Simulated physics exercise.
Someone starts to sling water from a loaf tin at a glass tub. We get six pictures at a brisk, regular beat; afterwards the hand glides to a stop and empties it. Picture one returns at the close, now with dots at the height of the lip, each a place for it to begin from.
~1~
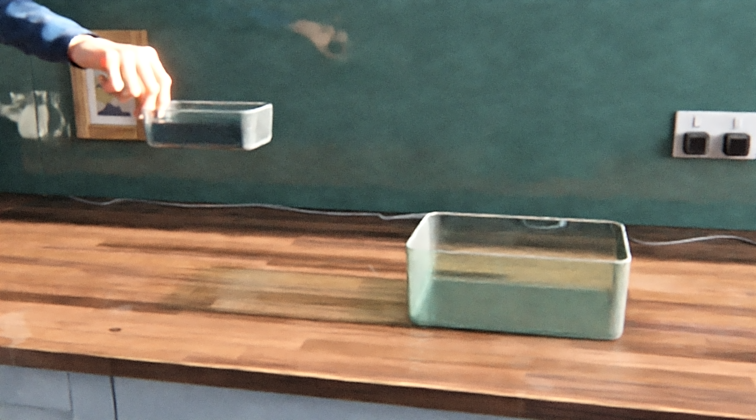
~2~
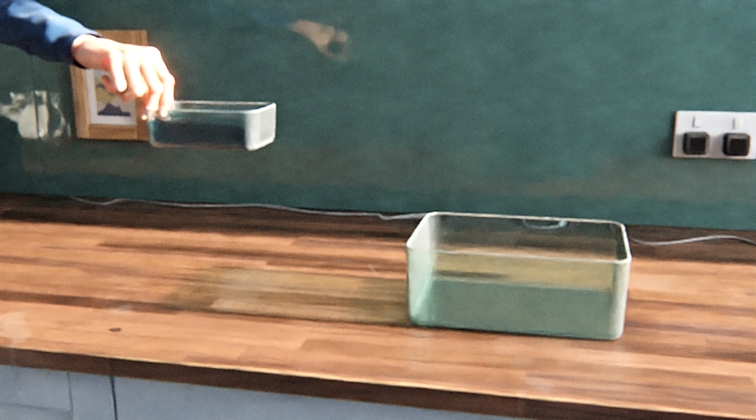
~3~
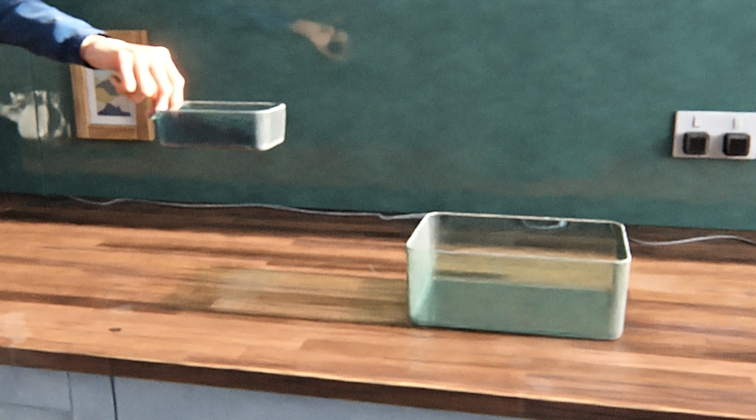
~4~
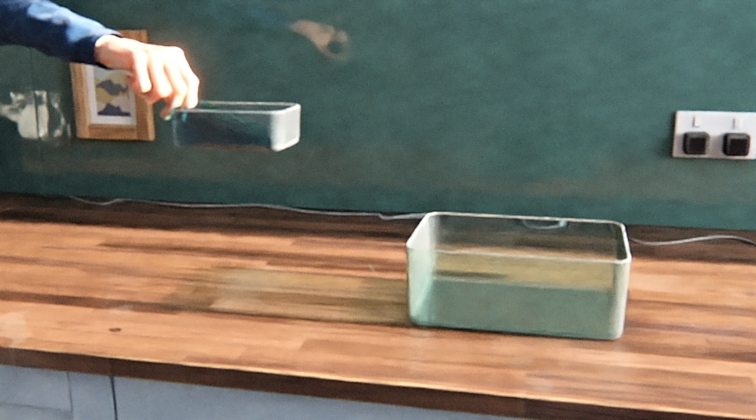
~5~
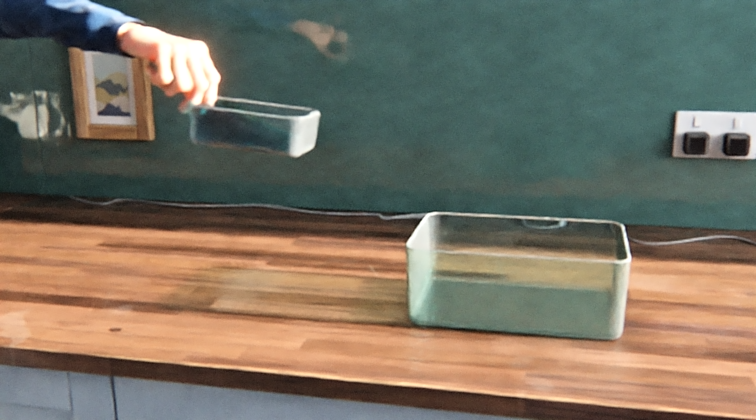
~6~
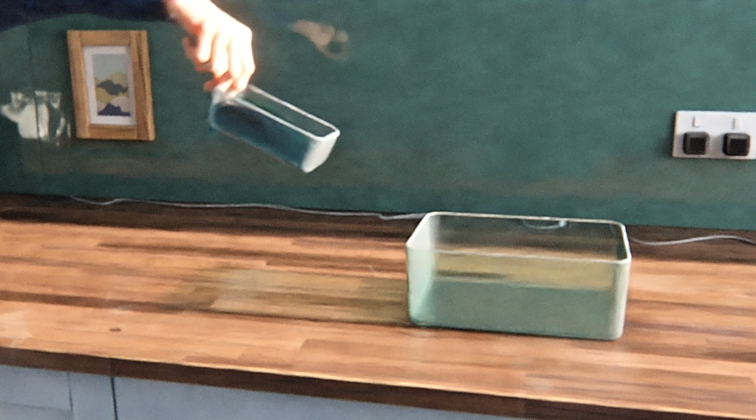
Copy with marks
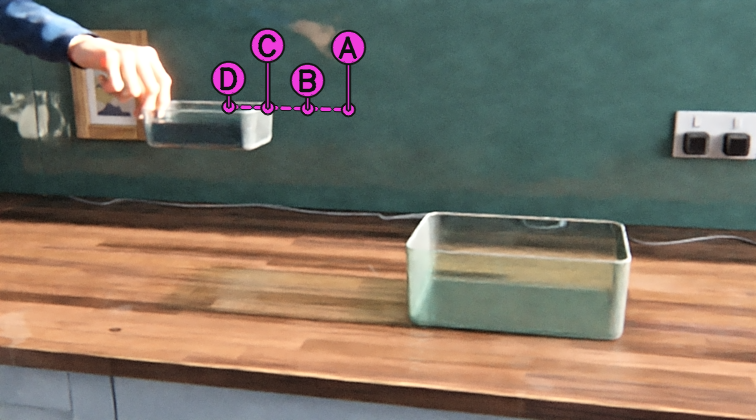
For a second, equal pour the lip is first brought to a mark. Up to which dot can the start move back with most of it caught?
The limit is B.
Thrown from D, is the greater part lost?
Yes, it does.
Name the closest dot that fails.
That would be C.
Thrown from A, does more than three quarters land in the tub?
Yes, clearly.
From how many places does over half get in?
Two.
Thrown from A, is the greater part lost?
No, not at all.
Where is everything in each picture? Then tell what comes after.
In the first frame, upright, lip at (262, 107); tub from (408, 321) to (622, 338); nothing has left yet.
In the second frame, upright, lip at (265, 107); nothing has left yet.
In the third frame, upright, lip at (275, 107); nothing has left yet.
In the fourth frame, upright, lip at (290, 108); water is over the rim, down to (194, 106).
In the fifth frame, tipped about 6°, lip at (310, 114); water is over the rim, down to (197, 109).
In the sixth frame, tipped about 24°, lip at (331, 135); water is over the rim, down to (214, 134).
In magenta, A at (348, 109); B at (307, 108); C at (267, 107); D at (228, 106).
Choosing A, about 88 % lands in the tub, 4 % falls short and 8 % goes beside or beyond.
Choosing B, about 64 % lands in the tub, 31 % falls short and 5 % goes beside or beyond.
Choosing C, about 32 % lands in the tub, 62 % falls short and 6 % goes beside or beyond.
Choosing D, about 0 % lands in the tub, 96 % falls short and 4 % goes beside or beyond.
